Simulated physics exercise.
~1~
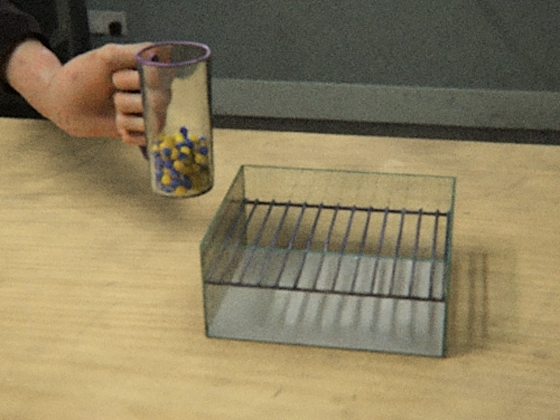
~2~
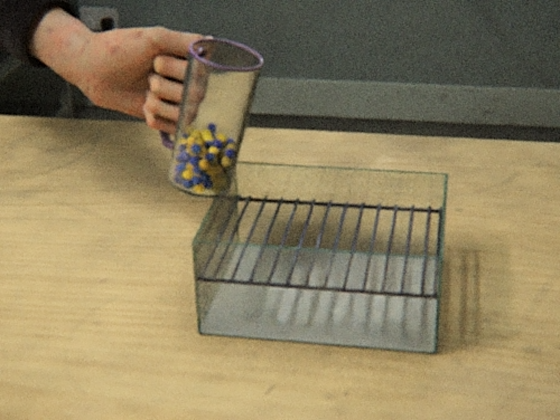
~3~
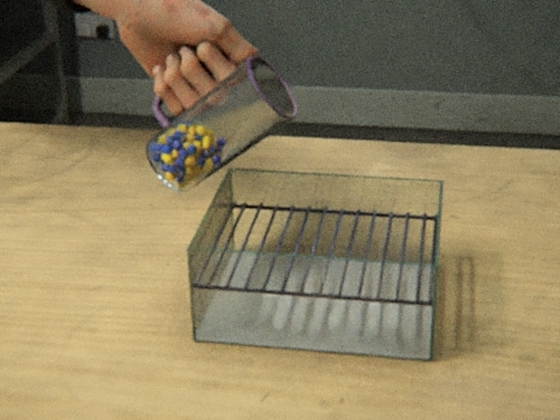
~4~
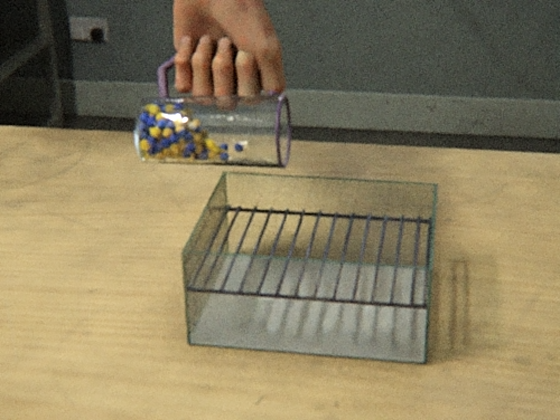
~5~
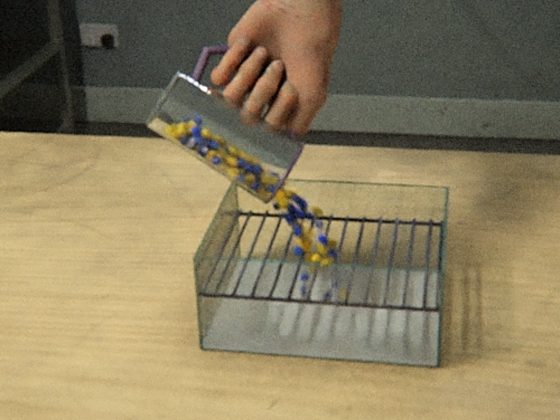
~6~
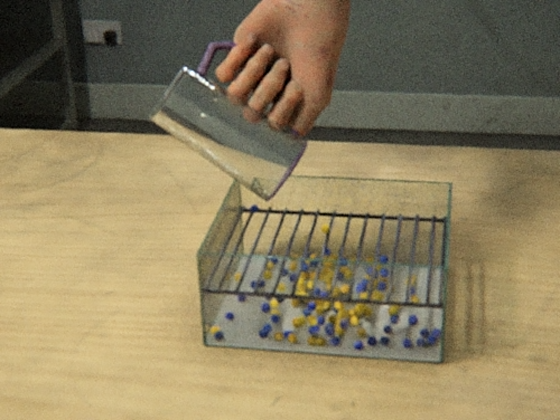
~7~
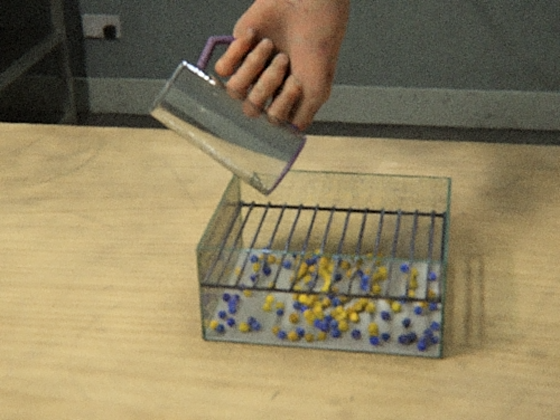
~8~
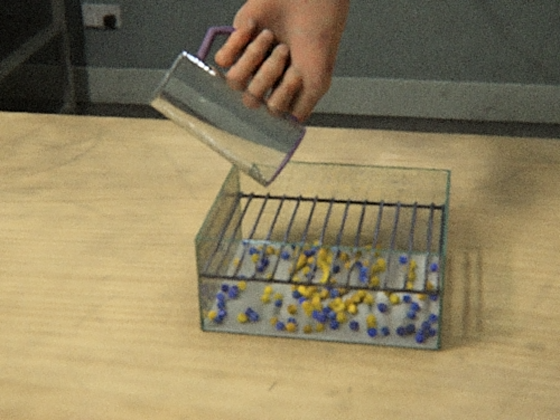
On a wooden tabletop, a hand tilts a clear cup of blue and yellow pieces over a wire rack set in a glass box, pouring them out, and all the pieces of both colours fall through the wires and lie scattered on the bottom beneath the rack.
